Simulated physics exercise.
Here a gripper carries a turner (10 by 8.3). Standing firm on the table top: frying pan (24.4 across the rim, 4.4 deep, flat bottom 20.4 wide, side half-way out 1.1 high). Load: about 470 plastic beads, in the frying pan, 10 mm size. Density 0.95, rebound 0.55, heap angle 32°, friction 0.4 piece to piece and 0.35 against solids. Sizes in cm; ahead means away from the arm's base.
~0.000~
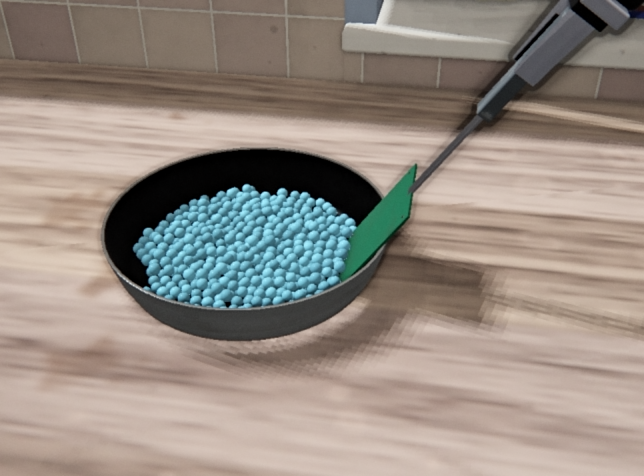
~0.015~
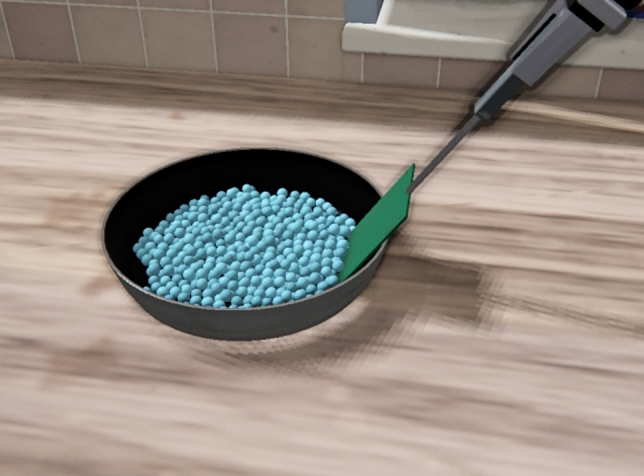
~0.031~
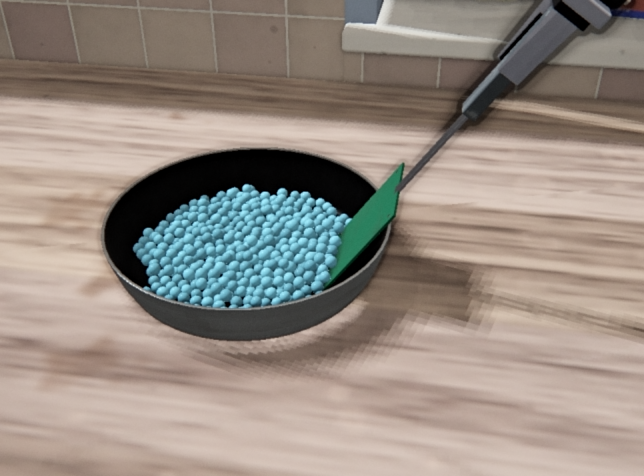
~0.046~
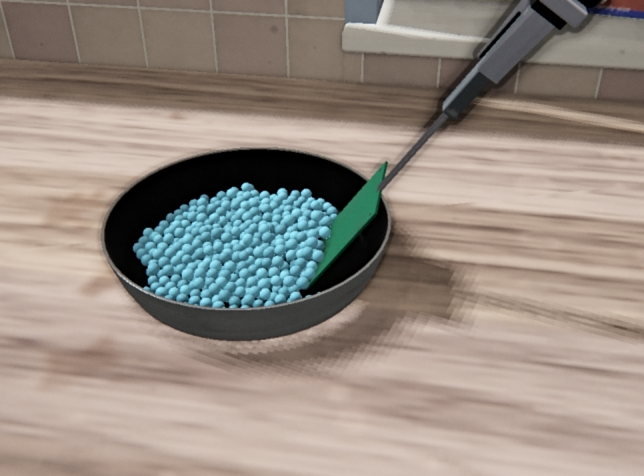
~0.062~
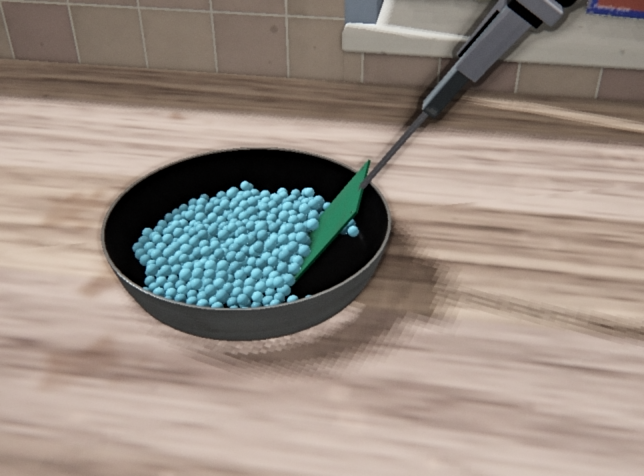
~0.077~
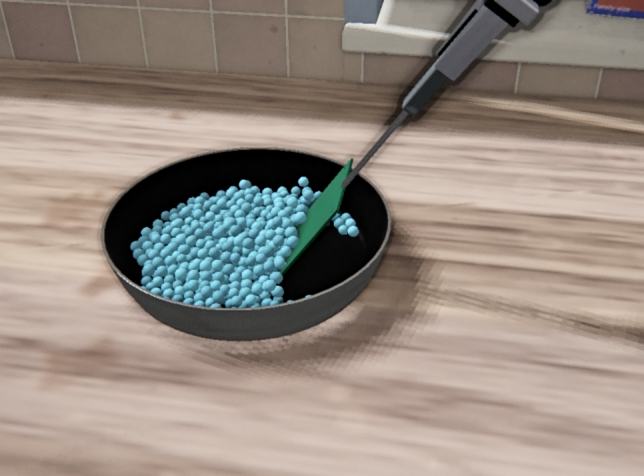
In this clip, a gripper holding a green turner moves it leftward through a dark frying pan on a wood-patterned table top, pushing the pale blue beads into a tighter heap while a few slip behind the blade.
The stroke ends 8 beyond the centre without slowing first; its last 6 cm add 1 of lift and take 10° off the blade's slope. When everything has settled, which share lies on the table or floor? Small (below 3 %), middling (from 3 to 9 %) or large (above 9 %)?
On the table or floor the share is middling, from 3 to 9 %.
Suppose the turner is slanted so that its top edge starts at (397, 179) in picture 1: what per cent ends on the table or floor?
About 10 per cent.
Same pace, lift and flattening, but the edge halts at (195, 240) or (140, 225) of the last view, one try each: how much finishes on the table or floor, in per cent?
Some 0 and 25 per cent.
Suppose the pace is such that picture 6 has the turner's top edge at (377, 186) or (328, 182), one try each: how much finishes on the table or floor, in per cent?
Some 0 and 10 per cent.
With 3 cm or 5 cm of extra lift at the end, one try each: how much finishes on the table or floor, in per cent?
About 15 and 10 per cent.
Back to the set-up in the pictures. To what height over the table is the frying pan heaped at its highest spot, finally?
Roughly 5.0 cm.
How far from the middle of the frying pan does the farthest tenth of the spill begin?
Roughly 30 cm.
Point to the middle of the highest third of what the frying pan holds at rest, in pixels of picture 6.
At about (156, 218).
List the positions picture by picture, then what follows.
Turner top edge at (413, 189), sloping 56°; upper third of the load around (256, 246), from x 140 to 355, top at y 190; 473 in the frying pan, in the first picture.
Turner top edge at (411, 189), sloping 56°; upper third of the load around (257, 245), from x 140 to 355, top at y 190, in the second picture.
Turner top edge at (400, 188), sloping 56°; upper third of the load around (257, 244), from x 140 to 355, top at y 190, in the third picture.
Turner top edge at (382, 186), sloping 56°; upper third of the load around (260, 239), from x 140 to 355, top at y 190, in the fourth picture.
Turner top edge at (364, 185), sloping 56°; upper third of the load around (261, 240), from x 140 to 355, top at y 185, in the fifth picture.
Turner top edge at (346, 183), sloping 56°; upper third of the load around (255, 235), from x 135 to 355, top at y 180; 473 in the frying pan, in the sixth picture.
By 0.11 s, sloping 56°, highest piece 5 above the table; 473 in the frying pan.
By 0.15 s, sloping 52°, highest piece 5 above the table; 473 in the frying pan.
By 0.37 s, sloping 46°, highest piece 5 above the table; 450 in the frying pan, 22 on the table or floor, 1 on the blade or in flight.
By 1.42 s, sloping 46°, highest piece 5 above the table; 449 in the frying pan, 24 on the table or floor.
Final count, 449 in the frying pan, 24 on the table or floor. That is 5 % on the table or floor.
